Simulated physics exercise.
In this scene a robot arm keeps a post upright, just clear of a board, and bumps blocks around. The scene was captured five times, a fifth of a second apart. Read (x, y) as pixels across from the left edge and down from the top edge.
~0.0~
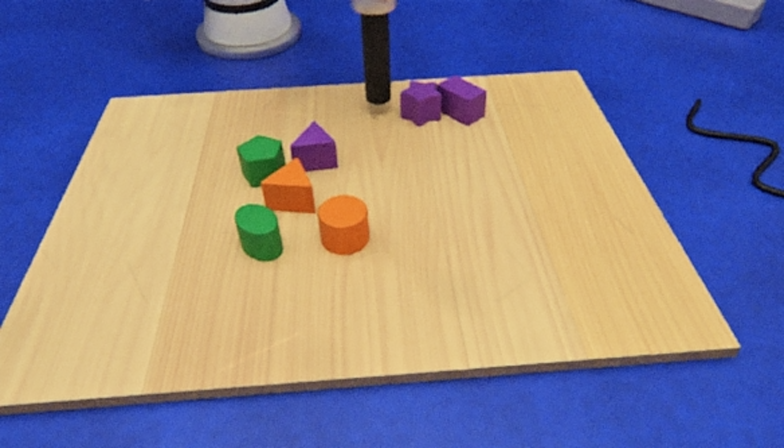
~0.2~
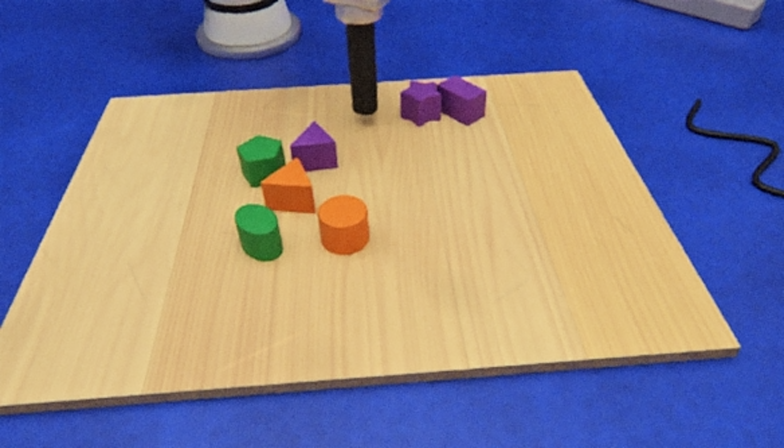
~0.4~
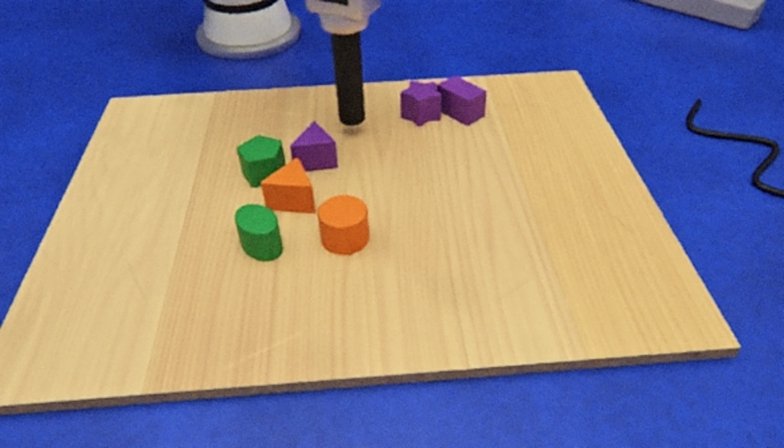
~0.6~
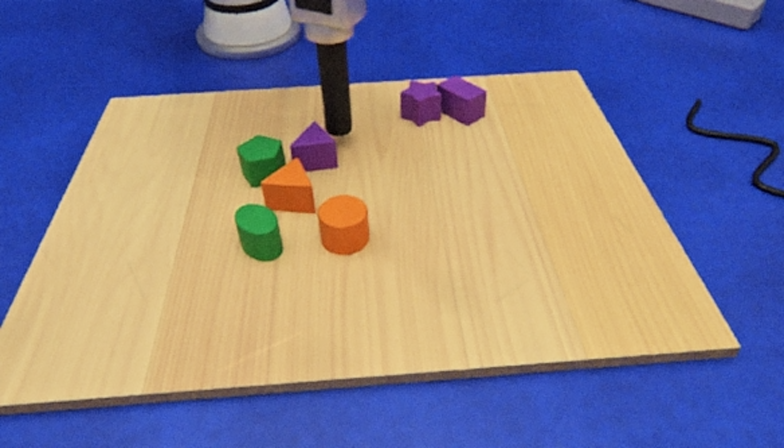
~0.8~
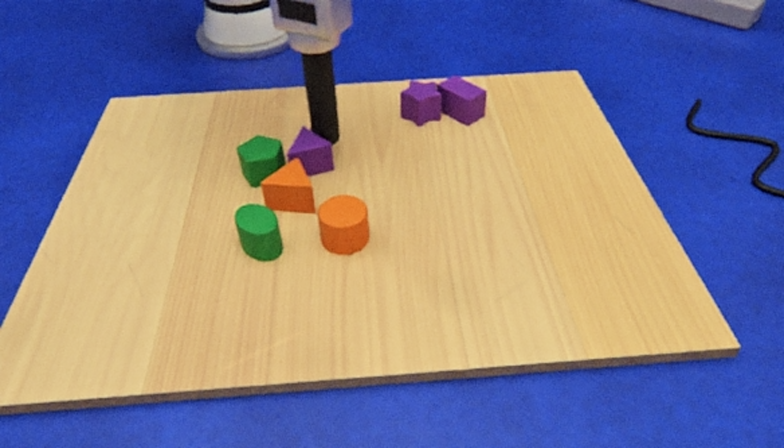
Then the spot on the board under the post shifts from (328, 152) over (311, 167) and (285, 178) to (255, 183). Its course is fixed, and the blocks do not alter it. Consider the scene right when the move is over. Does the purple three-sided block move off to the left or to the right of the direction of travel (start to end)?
Displaced left.
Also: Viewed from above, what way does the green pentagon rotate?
It twists with the clock when seen from above.
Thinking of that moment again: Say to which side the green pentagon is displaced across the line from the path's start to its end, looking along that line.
It goes right.
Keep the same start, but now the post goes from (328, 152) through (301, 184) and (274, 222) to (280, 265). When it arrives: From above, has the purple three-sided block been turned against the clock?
I'd say no.
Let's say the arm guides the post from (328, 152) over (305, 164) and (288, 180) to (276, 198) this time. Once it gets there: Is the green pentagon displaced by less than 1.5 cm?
The answer is no.
On the path given first. Halfway along, post (297, 162); green pentagon (249, 150); orange three-sided block (283, 190), turned 20° anticlockwise; purple three-sided block (275, 163).
At the end, post (253, 171); green oval (254, 223); green pentagon (212, 153), turned 45° clockwise; orange three-sided block (279, 193), turned 25° anticlockwise; purple three-sided block (245, 175), turned 40° anticlockwise.
